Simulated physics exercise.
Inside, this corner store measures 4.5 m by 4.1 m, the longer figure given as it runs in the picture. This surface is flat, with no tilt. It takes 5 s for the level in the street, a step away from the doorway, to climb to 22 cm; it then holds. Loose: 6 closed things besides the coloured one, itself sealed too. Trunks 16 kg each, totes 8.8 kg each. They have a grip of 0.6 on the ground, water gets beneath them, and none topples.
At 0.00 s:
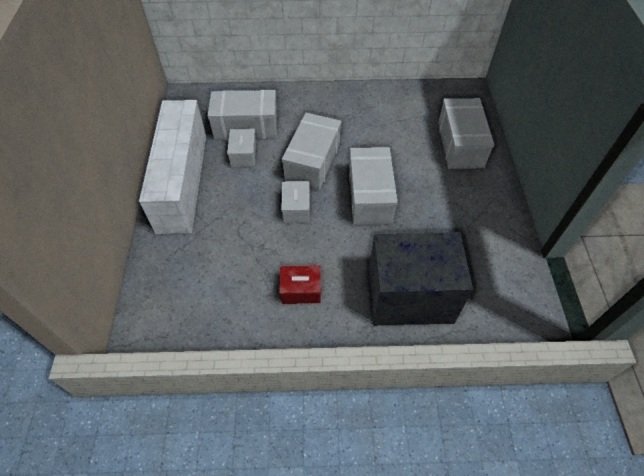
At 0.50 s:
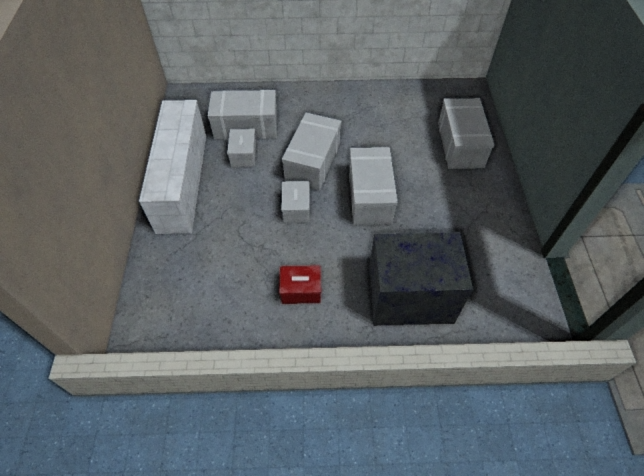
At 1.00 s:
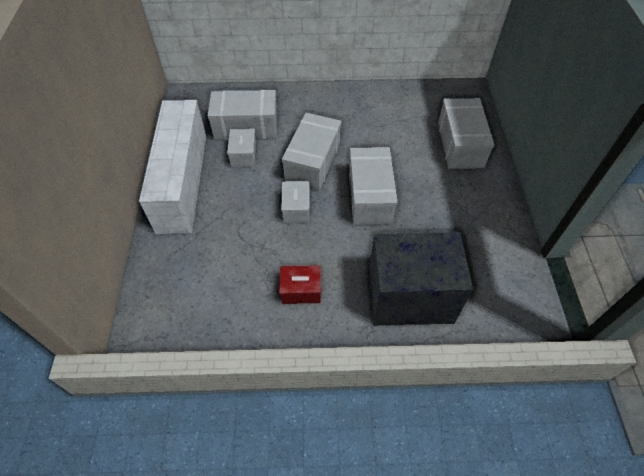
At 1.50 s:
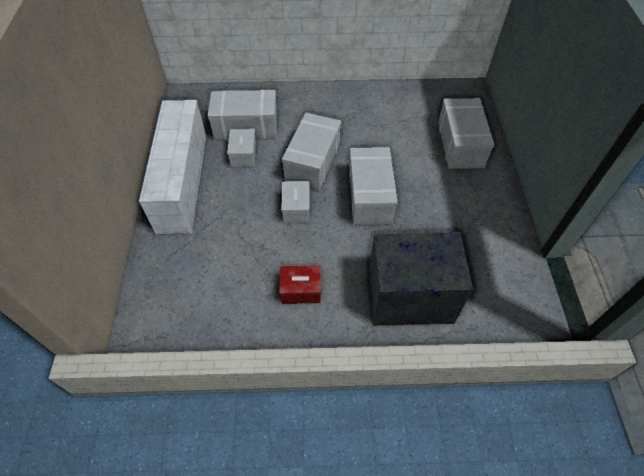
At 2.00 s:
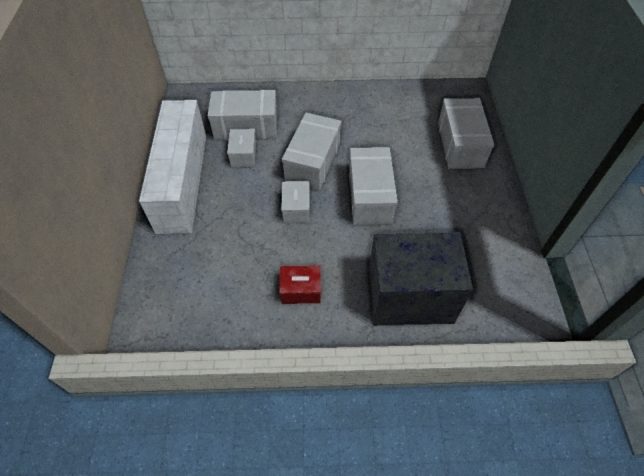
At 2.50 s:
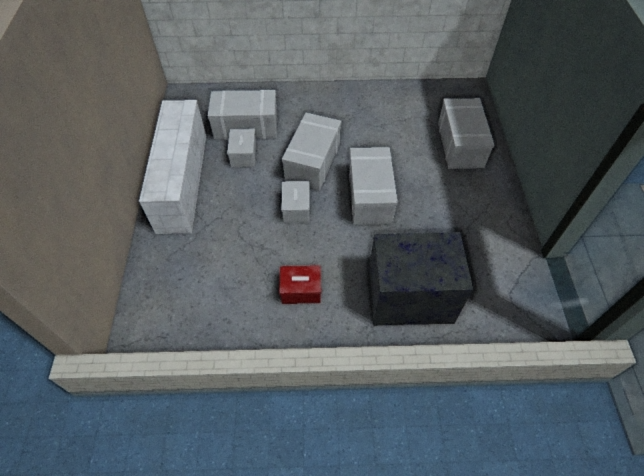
The video shows a high view of a walled room holding pale boxes, a small red box and a large dark block, all staying still while bluish water spreads outside and just reaches the doorway at the right.
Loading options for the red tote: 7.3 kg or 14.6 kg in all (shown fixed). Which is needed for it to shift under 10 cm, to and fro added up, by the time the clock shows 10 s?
I expect that the lower weight is enough.
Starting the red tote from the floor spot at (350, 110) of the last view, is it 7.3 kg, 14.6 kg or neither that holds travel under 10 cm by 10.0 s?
Outcome - success with heavier only.
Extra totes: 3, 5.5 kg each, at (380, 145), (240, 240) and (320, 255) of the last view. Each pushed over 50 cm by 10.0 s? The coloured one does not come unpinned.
Above the mark, below the mark, below the mark.
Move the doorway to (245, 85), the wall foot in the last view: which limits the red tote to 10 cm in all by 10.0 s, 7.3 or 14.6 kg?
Just the heavy one.
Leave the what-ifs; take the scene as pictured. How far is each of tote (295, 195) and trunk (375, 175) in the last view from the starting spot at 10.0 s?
0 cm, 40 cm.
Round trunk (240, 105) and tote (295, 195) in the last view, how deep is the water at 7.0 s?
Around 0 cm and 2 cm.
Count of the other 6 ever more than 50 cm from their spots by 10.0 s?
That makes 0.
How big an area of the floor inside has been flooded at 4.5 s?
Roughly 3.5 m2.
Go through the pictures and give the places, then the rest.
The red tote at (300, 279), on the bottom; water covers 0.0 m2; 0 of 7 have shifted, in the first picture.
The red tote at (300, 279), on the bottom; 0.0 m2 under water; 0 of 7 have shifted, in the second picture.
The red tote at (300, 279) rests on the ground; 0.0 m2 under water; 0 of 7 have shifted, in the third picture.
The red tote at (300, 279) rests on the ground; water covers 0.0 m2; 0 of 7 have shifted, in the fourth picture.
The red tote at (300, 279), on the bottom; 0.0 m2 under water; 0 of 7 have shifted, in the fifth picture.
The red tote at (300, 279), on the bottom; 0.2 m2 under water; 0 of 7 have shifted, in the sixth picture.
After 3.5 s the red tote would be 0 cm from its start with 7.3 kg and 0 cm from its start with 14.6 kg; 0 cm of water round it then.
After 4.5 s the red tote would be 0 cm from its start with 7.3 kg and 0 cm from its start with 14.6 kg; 0 cm of water round it then.
After 7.0 s the red tote would be 0 cm from its start with 7.3 kg and 0 cm from its start with 14.6 kg; 3 cm of water round it then.
After 10.0 s the red tote would be 0 cm from its start with 7.3 kg and 0 cm from its start with 14.6 kg; 5 cm of water round it then.
